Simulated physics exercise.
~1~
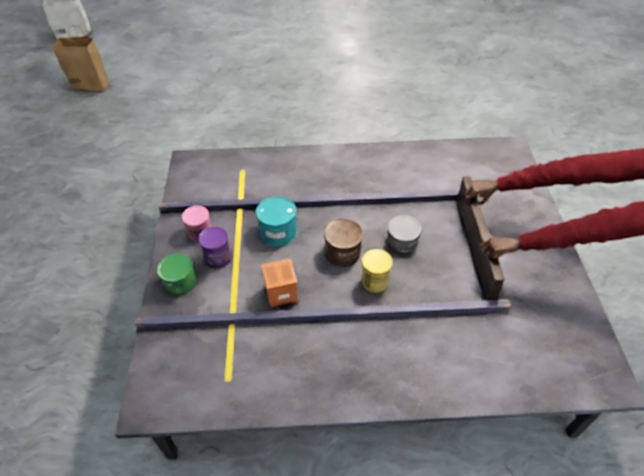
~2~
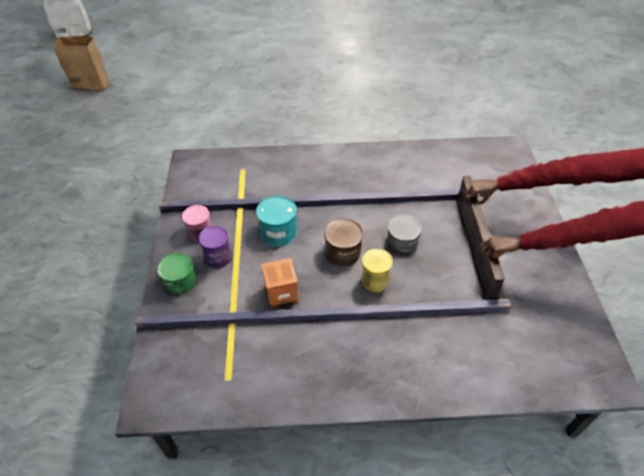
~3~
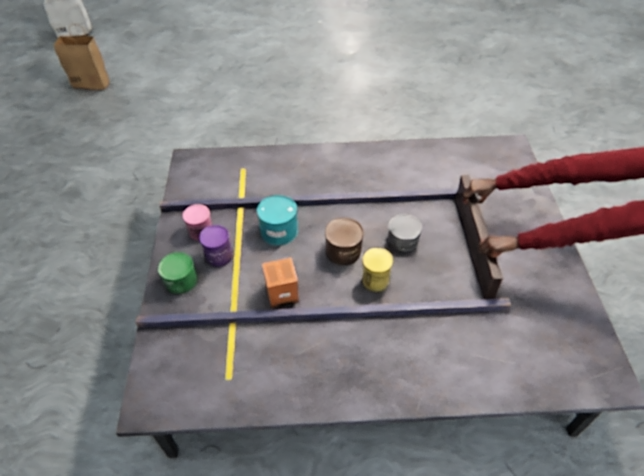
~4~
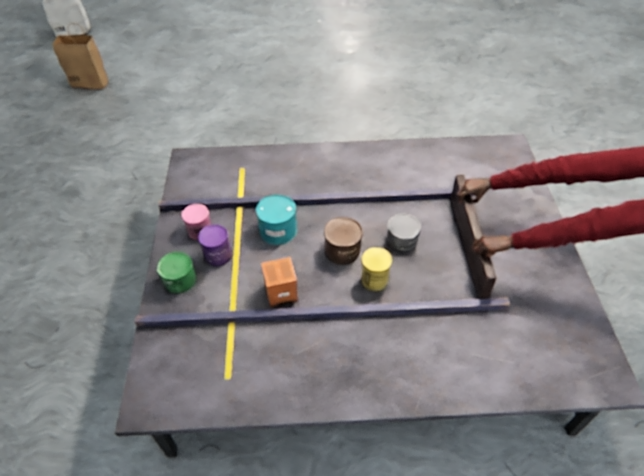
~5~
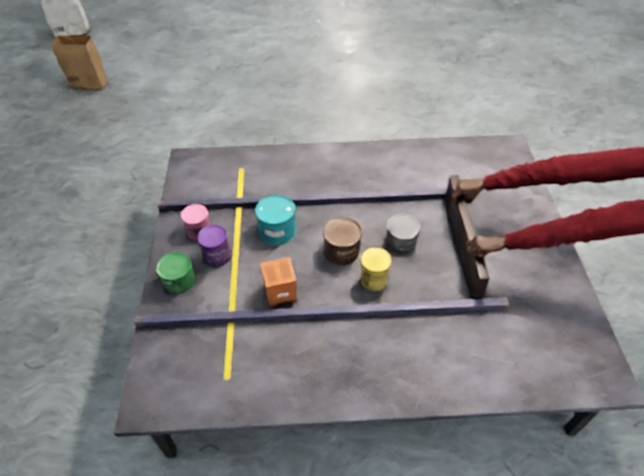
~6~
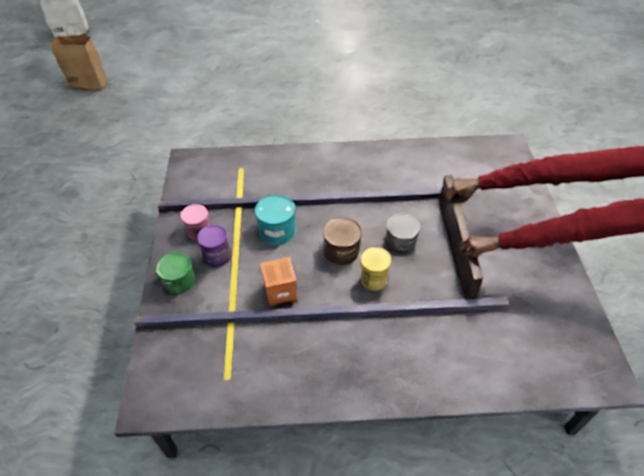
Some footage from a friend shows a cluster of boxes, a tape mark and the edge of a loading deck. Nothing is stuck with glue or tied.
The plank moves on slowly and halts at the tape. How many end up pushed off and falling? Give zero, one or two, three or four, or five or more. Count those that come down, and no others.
The fall count stays at nil.
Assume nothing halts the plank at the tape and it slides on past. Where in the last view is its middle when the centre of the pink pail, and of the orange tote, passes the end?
The middle is at (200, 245) when it's the pink pail, and at (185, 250) when it's the orange tote.
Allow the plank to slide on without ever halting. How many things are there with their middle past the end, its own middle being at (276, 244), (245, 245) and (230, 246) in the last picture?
First 0, then 0, finally 0.
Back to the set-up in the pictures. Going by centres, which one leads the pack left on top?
It would be the green pail.
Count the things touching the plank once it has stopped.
3 of them.
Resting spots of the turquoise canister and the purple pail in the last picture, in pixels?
The turquoise canister ends at (217, 212) and the purple pail at (188, 239).
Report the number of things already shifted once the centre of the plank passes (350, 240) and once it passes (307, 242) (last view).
That gives 3 for the first and 5 for the second.
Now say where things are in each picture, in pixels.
In the first picture, green pail (178, 275); pink pail (198, 224); purple pail (216, 248); plank (478, 236); tape (236, 259).
In the second picture, pink pail (198, 224); brown pail (344, 242).
In the third picture, purple pail (217, 246); yellow pail (377, 271).
In the fourth picture, green pail (177, 273); orange tote (280, 282).
In the fifth picture, pink pail (197, 223); turquoise canister (276, 220).
In the sixth picture, green pail (177, 274); pink pail (197, 223); purple pail (215, 246); plank (459, 235); tape (235, 257).
Soon after, none off yet; green pail at rest near (177, 274); pink pail at rest near (197, 223); purple pail at rest near (215, 246).
Then, none off yet; green pail at rest near (177, 274); pink pail at rest near (197, 223); purple pail moving near (213, 245).
At rest, the number that fall off is zero.
